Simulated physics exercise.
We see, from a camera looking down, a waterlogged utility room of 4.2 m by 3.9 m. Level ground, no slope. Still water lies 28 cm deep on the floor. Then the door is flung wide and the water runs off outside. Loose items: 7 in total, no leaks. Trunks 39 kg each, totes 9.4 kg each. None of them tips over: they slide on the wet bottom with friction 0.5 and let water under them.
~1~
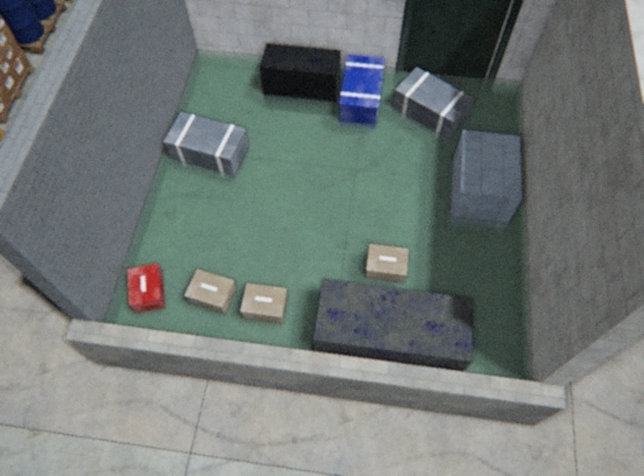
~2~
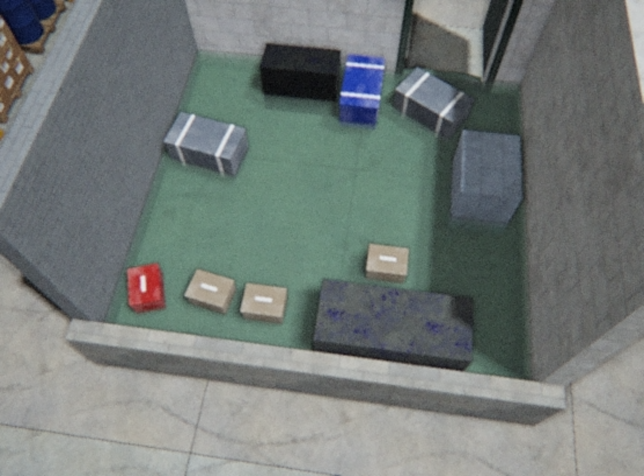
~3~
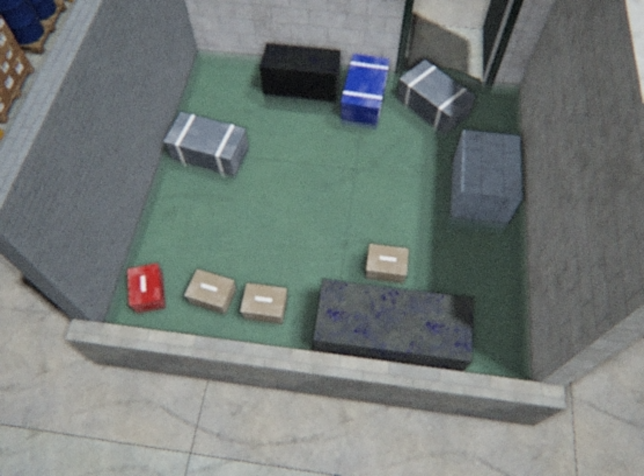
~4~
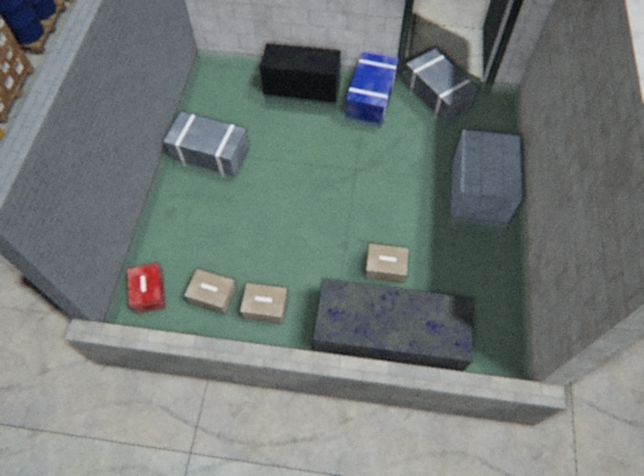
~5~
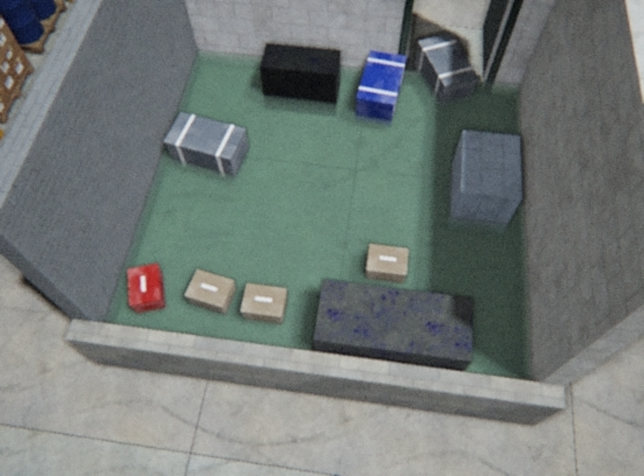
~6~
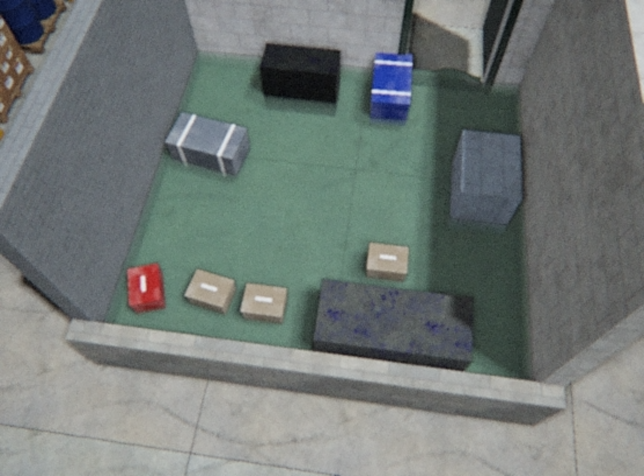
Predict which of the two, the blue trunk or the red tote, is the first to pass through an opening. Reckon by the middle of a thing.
The first through is the blue one.
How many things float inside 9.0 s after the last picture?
5.
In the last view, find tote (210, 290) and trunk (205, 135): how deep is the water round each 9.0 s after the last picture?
17 and 17 cm.
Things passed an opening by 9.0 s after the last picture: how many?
My tally comes to 2.
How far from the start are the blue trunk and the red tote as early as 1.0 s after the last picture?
Close to 100 cm for the first and 0 cm for the second.
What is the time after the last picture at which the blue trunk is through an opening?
Estimate: Close to 1.5 s.
Then, 1.0 s after the last picture the blue trunk is near (437, 73), 0.9 m from its start, afloat; the red tote is near (146, 283), 0.0 m from its start, afloat; 1 of 7 are out; 6 afloat.
Then, 4.8 s after the last picture the blue trunk has gone out (1.5 s after the last picture); the red tote is near (153, 281), 0.1 m from its start, afloat; 2 of 7 are out; 5 afloat.
Then, 9.0 s after the last picture the blue trunk has gone out (1.5 s after the last picture); the red tote is near (164, 274), 0.2 m from its start, afloat; 2 of 7 are out; 5 afloat.
Then, 13.0 s after the last picture the blue trunk has gone out (1.5 s after the last picture); the red tote is near (171, 266), 0.3 m from its start, afloat; 2 of 7 are out; 5 afloat.
